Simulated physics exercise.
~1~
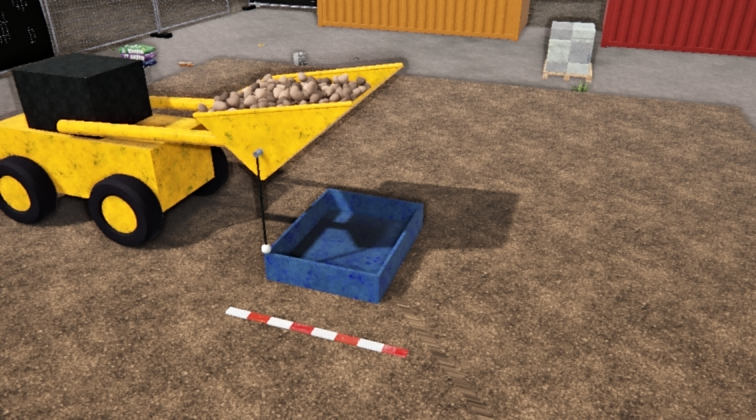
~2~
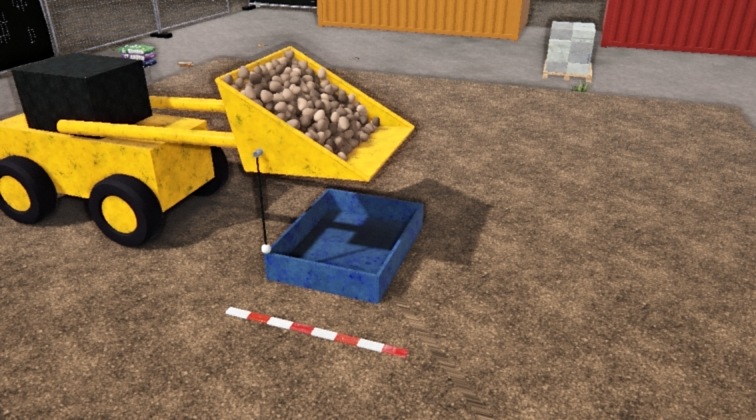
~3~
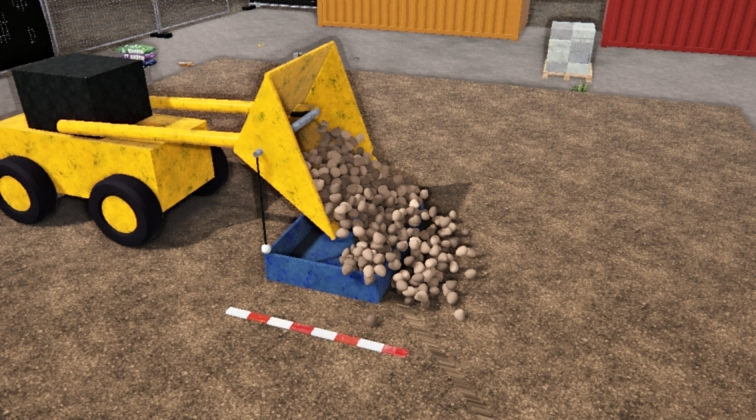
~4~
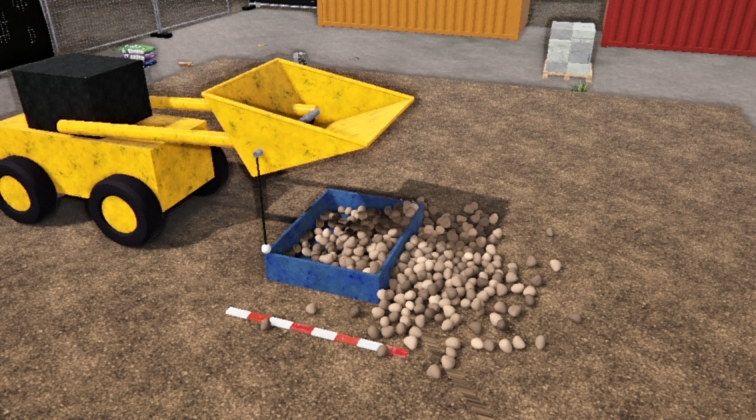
On a patch of brown dirt seen from above, a yellow loader with a black block on top stands at the left, its raised bucket full of rounded stones. A blue open bin sits below the bucket, with a red and white striped staff in front and orange and red containers behind. The bucket tips forward to the right, and the stones slide out in a dense stream, some into the bin and many past its right side. The emptied bucket then swings partway back up. Stones lie in the bin and scattered on the dirt beside it, some reaching the staff.
